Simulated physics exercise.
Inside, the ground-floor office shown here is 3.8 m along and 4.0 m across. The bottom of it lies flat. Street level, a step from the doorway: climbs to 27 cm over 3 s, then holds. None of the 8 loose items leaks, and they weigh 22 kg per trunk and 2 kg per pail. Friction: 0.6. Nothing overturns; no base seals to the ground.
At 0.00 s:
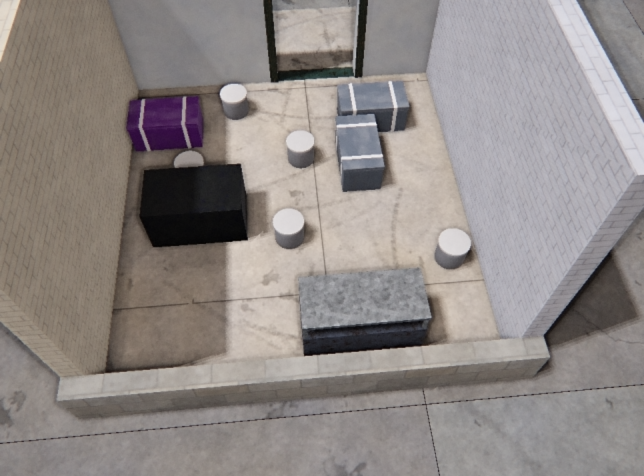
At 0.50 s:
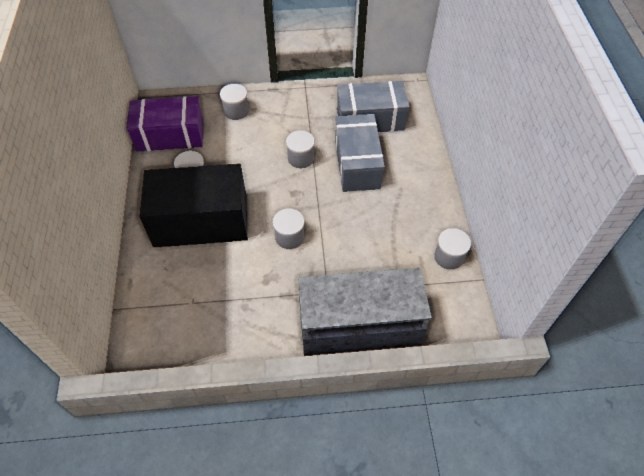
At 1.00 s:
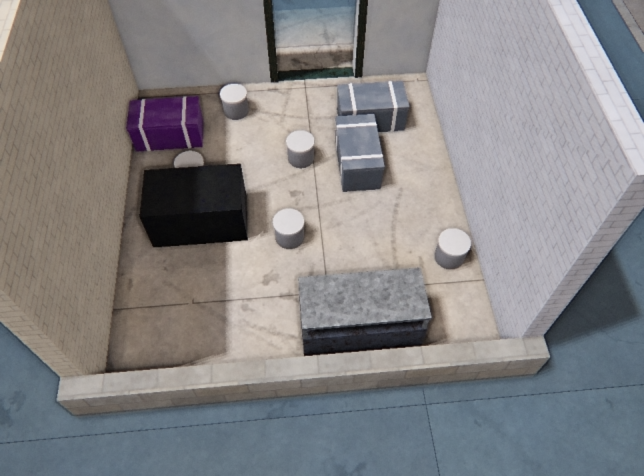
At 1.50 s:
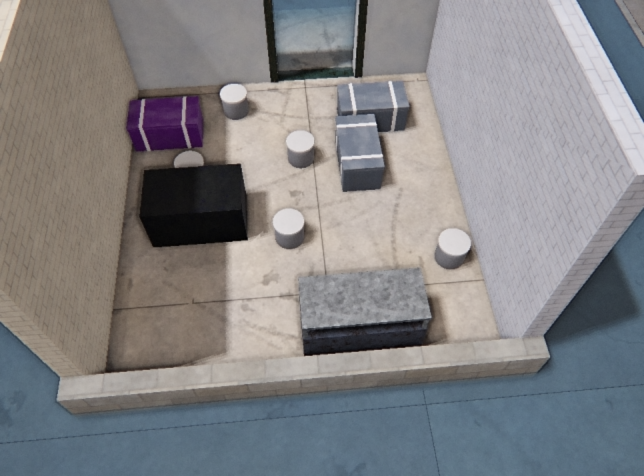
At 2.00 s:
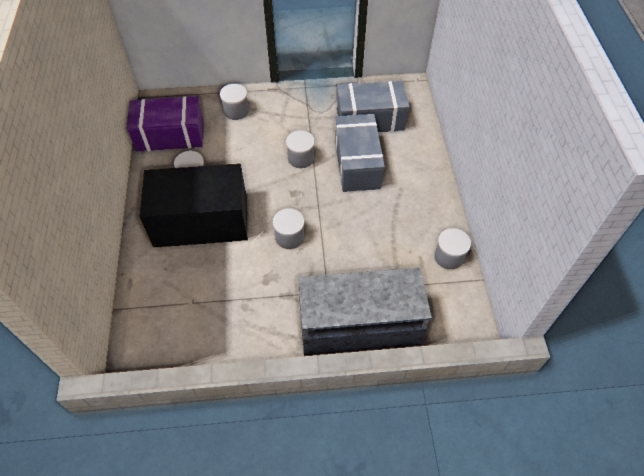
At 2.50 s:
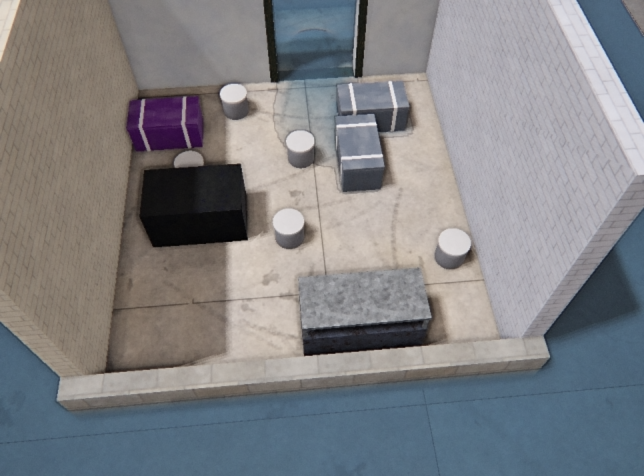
Blue water spreading across the ground outside a walled room, then seeping in through the doorway while trunks and stools stay still.
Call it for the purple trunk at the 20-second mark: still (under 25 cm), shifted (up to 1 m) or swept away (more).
Swept away.
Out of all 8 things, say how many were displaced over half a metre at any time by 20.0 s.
8 in all.
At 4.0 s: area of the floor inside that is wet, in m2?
The covered patch comes to about 7.5 m2.
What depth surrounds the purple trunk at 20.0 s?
Roughly 23 cm at that moment.
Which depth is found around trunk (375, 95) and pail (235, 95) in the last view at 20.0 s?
Depth approx. 28 cm / 16 cm.
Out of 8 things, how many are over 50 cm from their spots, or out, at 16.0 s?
I make it 7.
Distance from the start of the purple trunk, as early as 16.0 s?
I'd put it at around 200 cm.
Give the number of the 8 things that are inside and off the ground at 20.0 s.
8.
After 4.0 s the purple trunk is near (163, 112), 0.0 m from its start, aground; 1 afloat.
After 9.0 s the purple trunk is near (167, 99), 0.2 m from its start, aground; 7 afloat.
After 16.0 s the purple trunk is near (268, 210), 2.0 m from its start, afloat; 8 afloat.
After 20.0 s the purple trunk is near (266, 161), 1.5 m from its start, afloat; 8 afloat.
